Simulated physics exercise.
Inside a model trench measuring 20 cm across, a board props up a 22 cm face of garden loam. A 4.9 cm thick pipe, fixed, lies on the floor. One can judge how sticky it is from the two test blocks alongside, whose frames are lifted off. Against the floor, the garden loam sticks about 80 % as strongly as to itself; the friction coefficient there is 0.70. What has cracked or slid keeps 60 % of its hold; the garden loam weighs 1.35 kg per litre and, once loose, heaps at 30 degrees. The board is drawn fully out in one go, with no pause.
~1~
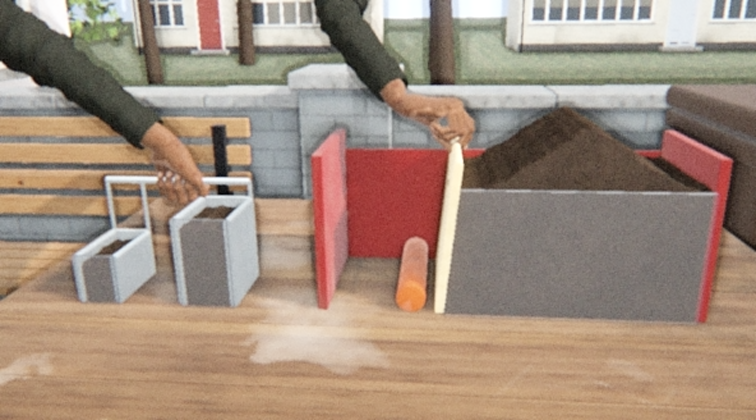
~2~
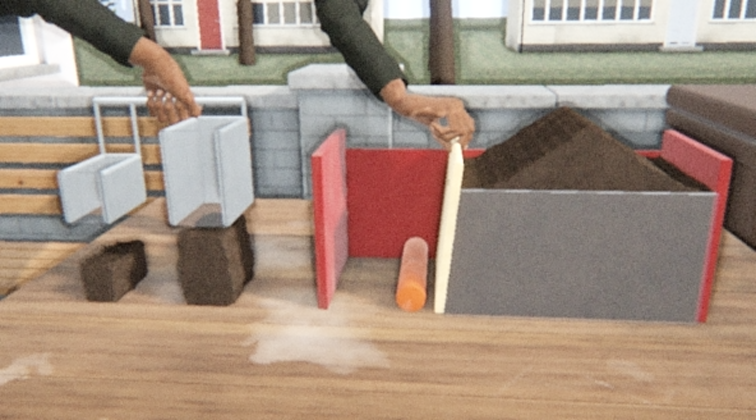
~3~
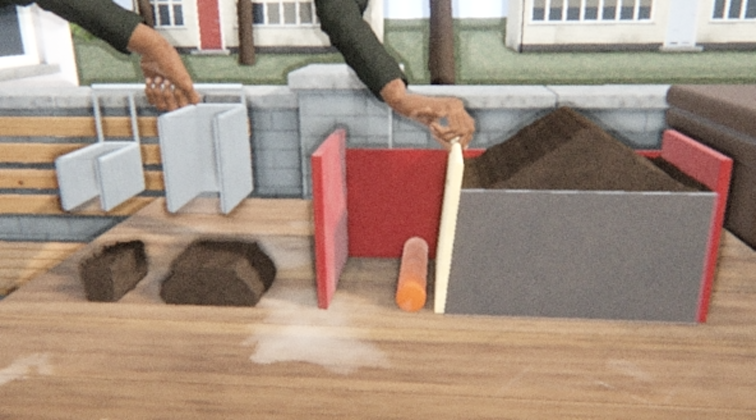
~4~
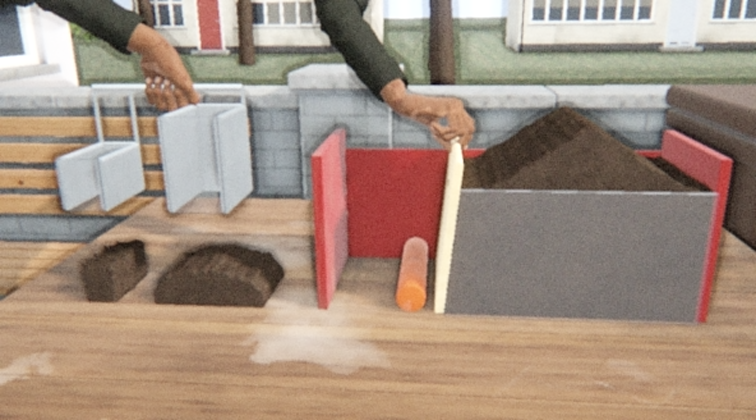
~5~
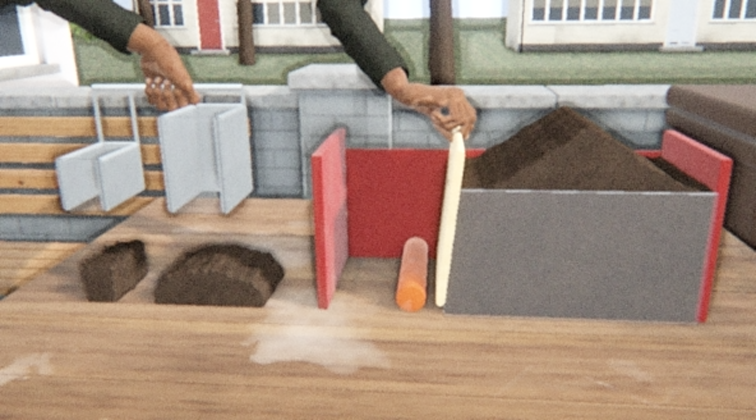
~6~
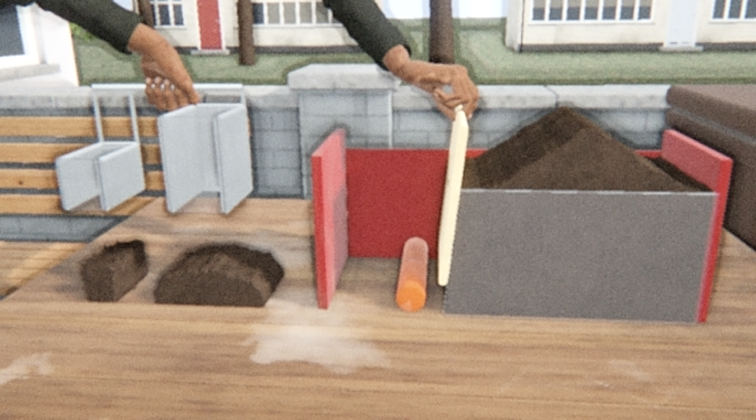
On an outdoor wooden tabletop before a grey block wall, pale houses and a bench, the view is level and still. Two grey moulds of dark soil stand left; right, a red-ended, grey-fronted trough holds heaped soil behind a cream board, beside an orange pipe. One hand lifts the moulds, the larger block slumps while the smaller barely changes, then another hand slides the board slightly upward.
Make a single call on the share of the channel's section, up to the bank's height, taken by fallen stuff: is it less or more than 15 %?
My call is more.
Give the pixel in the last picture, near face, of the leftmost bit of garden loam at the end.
(360, 299) or thereabouts.
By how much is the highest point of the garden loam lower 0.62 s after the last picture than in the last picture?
The difference comes to roughly 4.5 cm.
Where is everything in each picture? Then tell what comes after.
In the first picture, top of the board at (460, 189), not yet moved; highest point of the garden loam at (596, 132); test blocks 7.5 cm, 15 cm high (left to right).
In the second picture, top of the board at (460, 189), not yet moved; highest point of the garden loam at (596, 132); test blocks 7.4 cm, 13 cm high (left to right).
In the third picture, top of the board at (460, 189), not yet moved; highest point of the garden loam at (596, 132); test blocks 7.4 cm, 7.8 cm high (left to right).
In the fourth picture, top of the board at (460, 189), not yet moved; highest point of the garden loam at (596, 132); test blocks 7.4 cm, 7.0 cm high (left to right).
In the fifth picture, top of the board at (462, 177), moved 2.0 cm; highest point of the garden loam at (595, 132); test blocks 7.4 cm, 7.0 cm high (left to right).
In the sixth picture, top of the board at (465, 153), moved 5.9 cm; highest point of the garden loam at (595, 132); test blocks 7.4 cm, 7.0 cm high (left to right).
Another 0.28 s on from the sixth picture, the face still stands, with nothing on top of the pipe; the channel is 0 % full.
Another 0.62 s on from the sixth picture, the fallen stuff reaches 26 % of the way across, with 2.1 cm on top of the pipe; the channel is 13 % full.
Another 0.95 s on from the sixth picture, the fallen stuff reaches 60 % of the way across, with 6.4 cm on top of the pipe; the channel is 22 % full.
Another 1.29 s on from the sixth picture, the fallen stuff reaches 71 % of the way across, with 6.8 cm on top of the pipe; the channel is 26 % full.
Another 1.33 s on from the sixth picture, at the end, the fallen stuff reaches 71 % of the way across, with 6.8 cm on top of the pipe; the channel is 26 % full.
